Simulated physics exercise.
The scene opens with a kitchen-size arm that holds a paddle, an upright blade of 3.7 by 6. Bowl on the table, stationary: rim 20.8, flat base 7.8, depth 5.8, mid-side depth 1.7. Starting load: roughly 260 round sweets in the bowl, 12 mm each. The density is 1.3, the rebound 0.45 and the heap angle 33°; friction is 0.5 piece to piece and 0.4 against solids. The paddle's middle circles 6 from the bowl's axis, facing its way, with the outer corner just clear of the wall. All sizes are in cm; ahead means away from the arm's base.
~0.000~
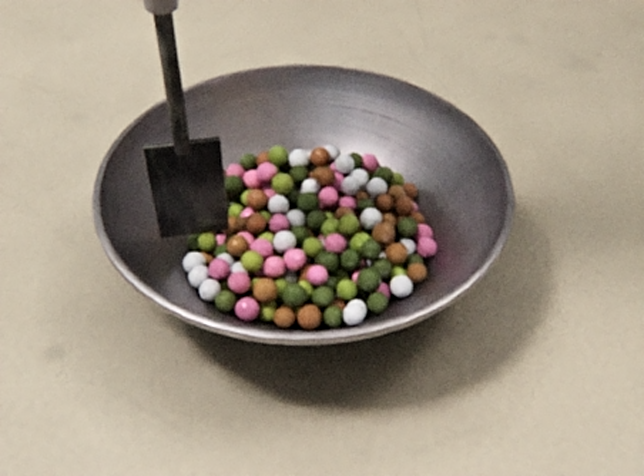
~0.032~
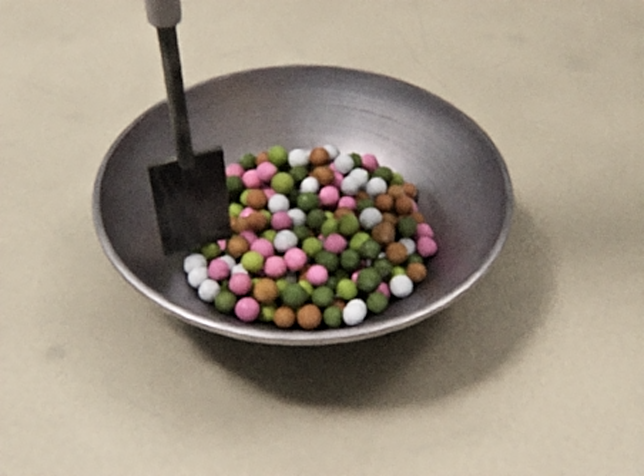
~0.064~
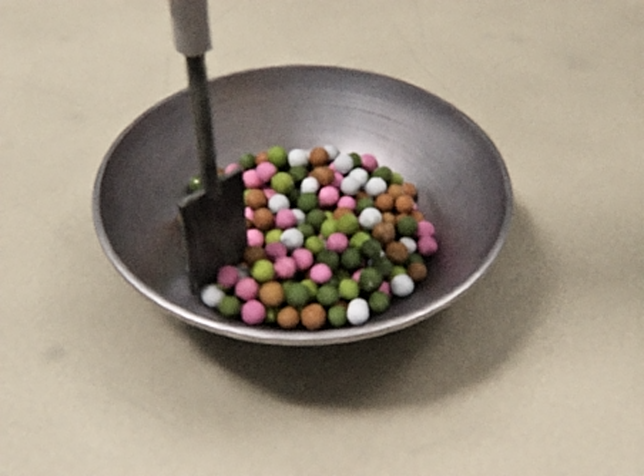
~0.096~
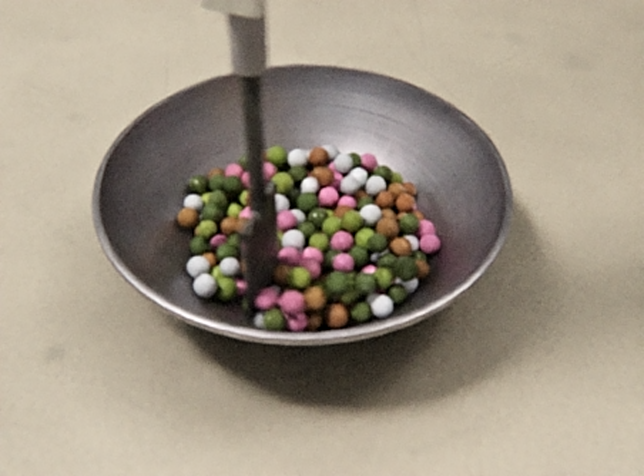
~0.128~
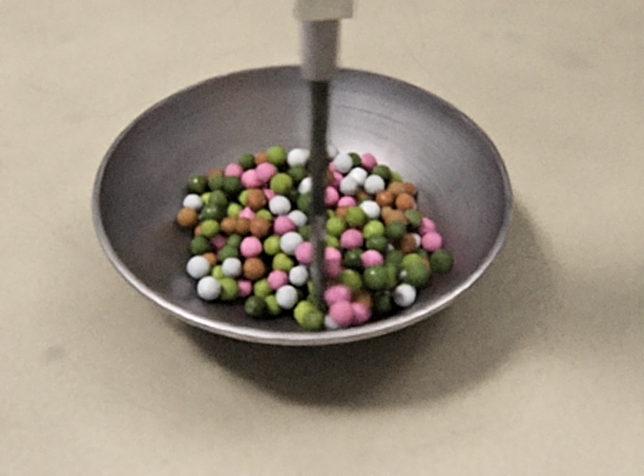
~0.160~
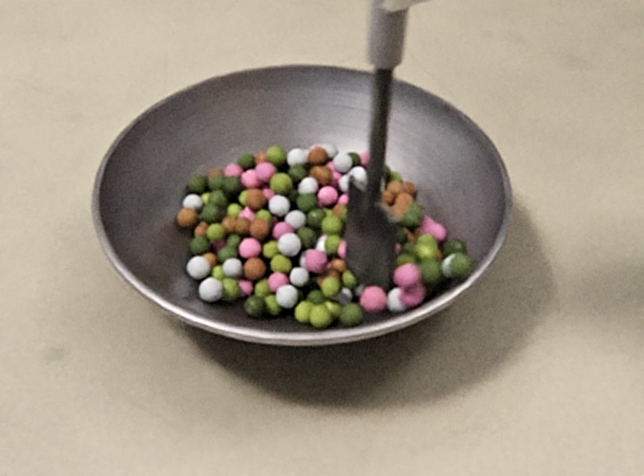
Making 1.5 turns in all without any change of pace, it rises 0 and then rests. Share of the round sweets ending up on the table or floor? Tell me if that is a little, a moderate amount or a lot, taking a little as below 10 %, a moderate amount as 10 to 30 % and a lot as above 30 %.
A moderate amount, from 10 to 30 %.
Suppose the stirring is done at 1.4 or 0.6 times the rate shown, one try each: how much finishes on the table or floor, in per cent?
35 % and 5 %.
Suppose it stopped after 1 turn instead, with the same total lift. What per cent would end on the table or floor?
Roughly 15 percent would end up there.
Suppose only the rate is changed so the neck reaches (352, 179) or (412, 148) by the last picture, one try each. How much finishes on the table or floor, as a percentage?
About 15 and 25 %.
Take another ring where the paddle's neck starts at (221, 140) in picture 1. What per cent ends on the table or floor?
It comes to around 10 percent.
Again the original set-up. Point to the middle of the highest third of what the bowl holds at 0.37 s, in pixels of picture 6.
About (261, 148).
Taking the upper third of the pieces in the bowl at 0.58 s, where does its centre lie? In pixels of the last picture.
Estimated centre: (299, 234).
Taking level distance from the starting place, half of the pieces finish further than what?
3 centimetres.
By 0.37 s, 276° round, highest piece 9 above the table; 241 in the bowl, 12 on the table or floor, 7 in flight or on the tool.
By 0.58 s, 81° round, highest piece 8 above the table; 220 in the bowl, 36 on the table or floor, 4 in flight or on the tool.
By 0.88 s, 180° round, highest piece 5 above the table; 211 in the bowl, 49 on the table or floor.
By 1.58 s, 180° round, highest piece 4 above the table; 211 in the bowl, 49 on the table or floor.
Final count, 211 in the bowl, 49 on the table or floor. That is 19 % on the table or floor.
